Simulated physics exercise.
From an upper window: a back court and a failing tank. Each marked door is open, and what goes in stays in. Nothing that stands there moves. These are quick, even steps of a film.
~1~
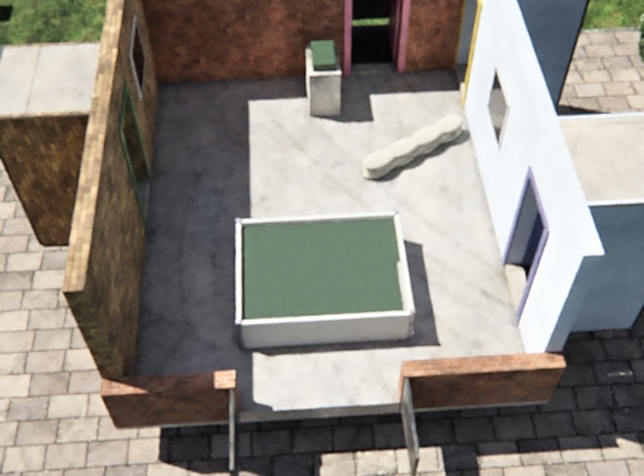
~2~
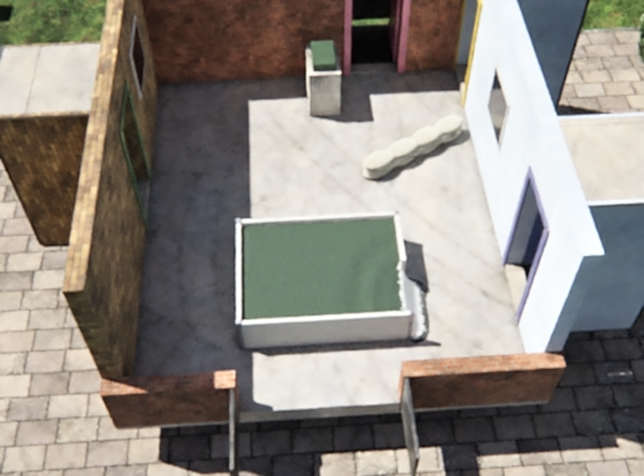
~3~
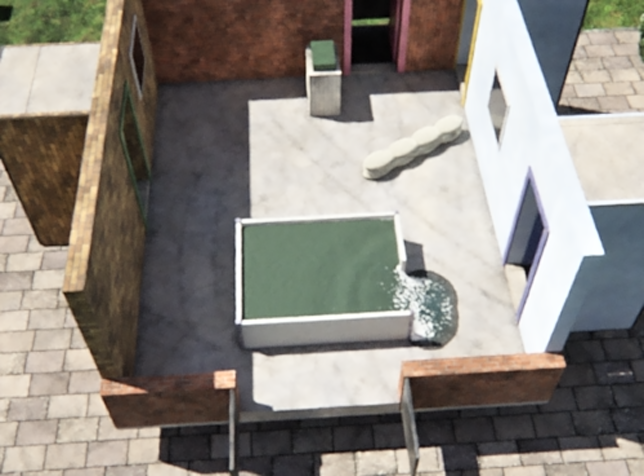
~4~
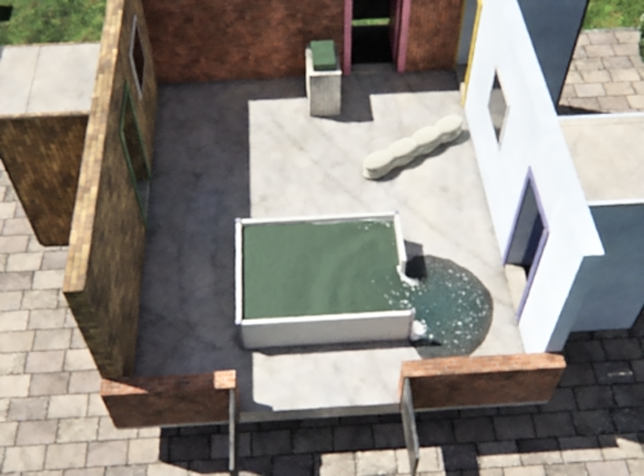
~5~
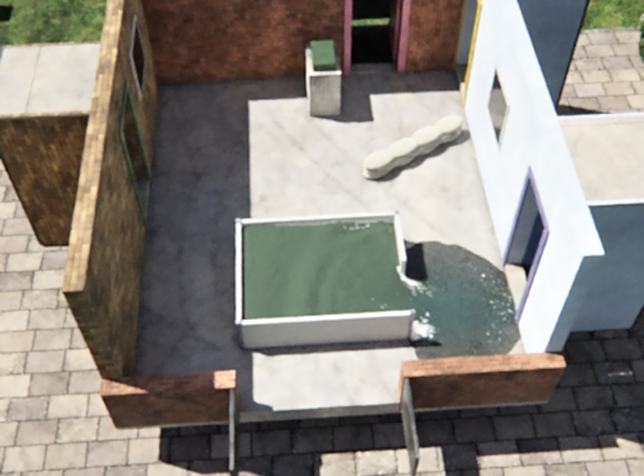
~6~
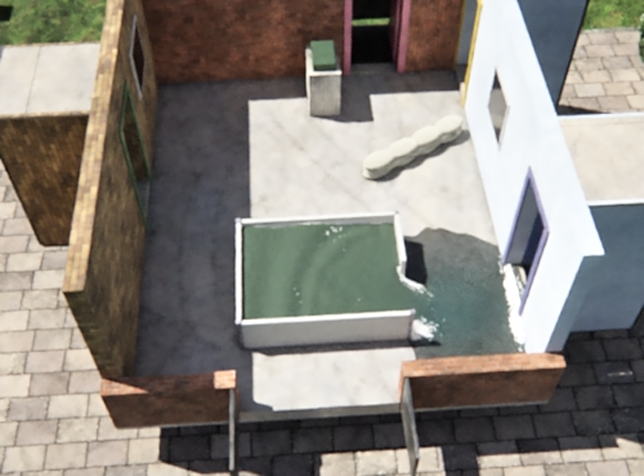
A white-walled rectangular tank of dark green water stands on the pale floor of a roofless court, seen from high above by a still camera. A brown brick wall rises at left, a white wall with a purple-framed opening at right, and a lumpy cream shape and small green-topped block lie behind. The tank's right side breaks open, and foaming water pours out, spreading rightward to the white wall.
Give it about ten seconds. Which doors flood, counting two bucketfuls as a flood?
The yellow door holds within the limit; the pink door holds within the limit; the green door holds within the limit; the blue door floods.
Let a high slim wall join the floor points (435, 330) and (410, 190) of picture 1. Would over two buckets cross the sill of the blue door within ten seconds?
Then: The blue one keeps below it.
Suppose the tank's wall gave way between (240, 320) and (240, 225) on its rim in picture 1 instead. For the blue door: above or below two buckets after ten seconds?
Then: Blue door takes less.
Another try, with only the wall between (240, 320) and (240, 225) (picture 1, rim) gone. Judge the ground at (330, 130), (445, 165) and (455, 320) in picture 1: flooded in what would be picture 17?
One after the other: Dry, not flooded, not flooded.
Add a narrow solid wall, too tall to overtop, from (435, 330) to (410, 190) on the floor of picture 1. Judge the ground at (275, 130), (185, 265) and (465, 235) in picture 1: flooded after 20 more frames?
One after the other: Wet, not flooded, awash.
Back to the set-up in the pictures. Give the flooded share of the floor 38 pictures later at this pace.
About 55 per cent.
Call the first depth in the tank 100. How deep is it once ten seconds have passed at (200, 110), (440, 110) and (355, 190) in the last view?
Roughly 4, 2 and 6 per cent, in turn.
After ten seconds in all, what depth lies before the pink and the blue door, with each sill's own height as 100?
Near 80 and 90 in a hundred.
A moment on, water covers 10 % of the floor; the yellow door not reached, the pink door not reached, the green door not reached, the blue door over two buckets in.
Next, water covers 20 % of the floor; the yellow door not reached, the pink door not reached, the green door not reached, the blue door far over two buckets in.
Then, water covers 35 % of the floor; the yellow door wet at the sill, nothing in, the pink door not reached, the green door not reached, the blue door far over two buckets in.
Later, water covers 55 % of the floor; the yellow door wet at the sill, nothing in, the pink door wet at the sill, nothing in, the green door not reached, the blue door far over two buckets in.
In the end, water covers 80 % of the floor; the yellow door wet at the sill, nothing in, the pink door wet at the sill, nothing in, the green door wet at the sill, nothing in, the blue door far over two buckets in.
